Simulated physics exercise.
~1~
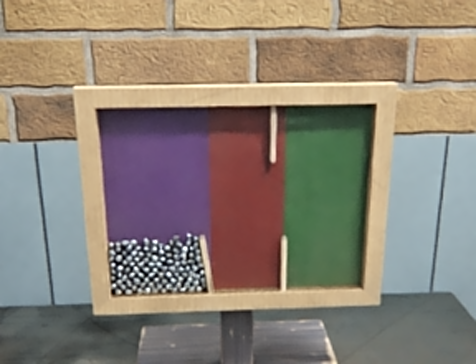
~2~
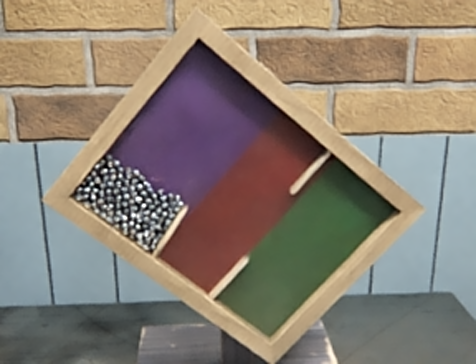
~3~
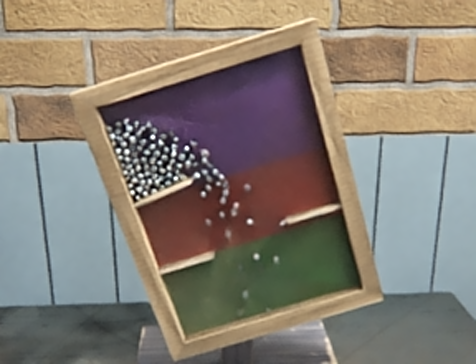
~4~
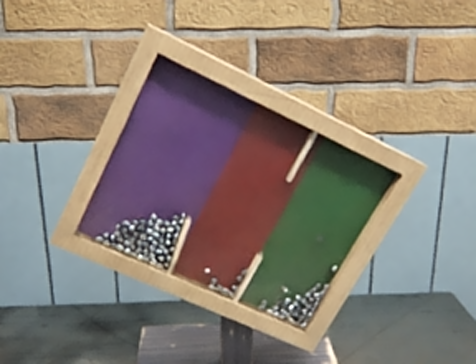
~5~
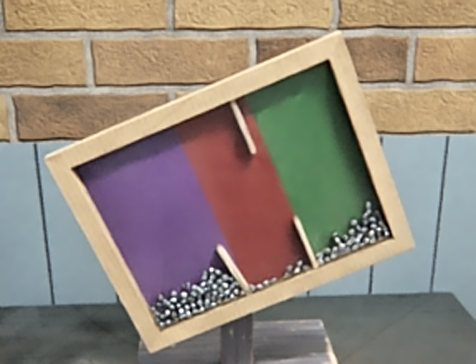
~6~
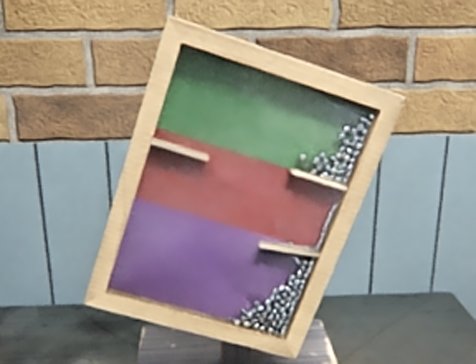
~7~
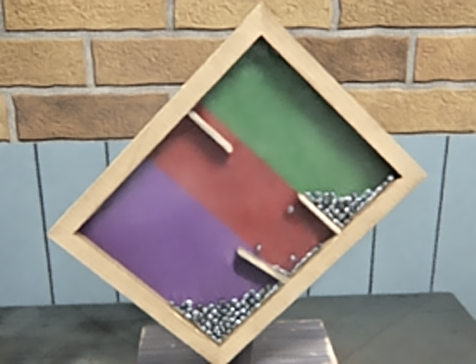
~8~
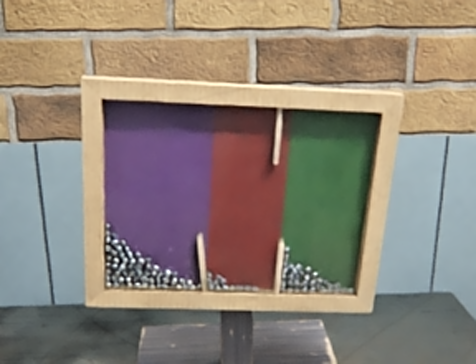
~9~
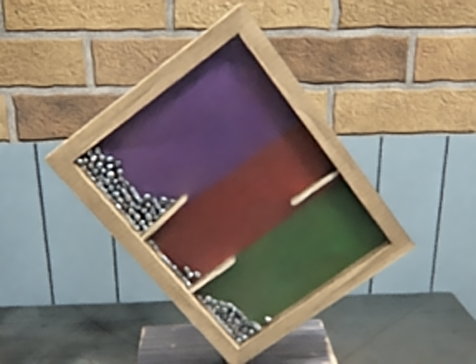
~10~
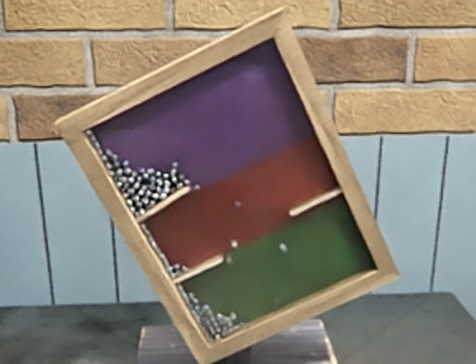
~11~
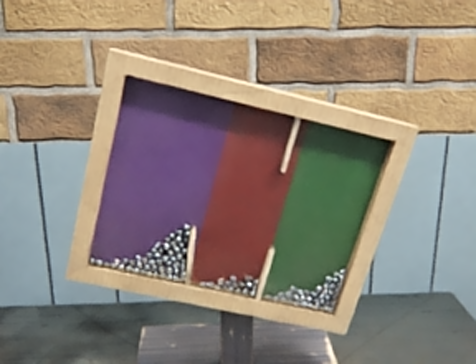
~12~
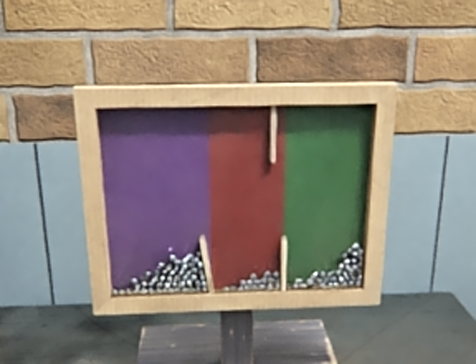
Wooden case of purple, red and green strips tilting back and forth, spilling steel balls from purple across all three, ending level.
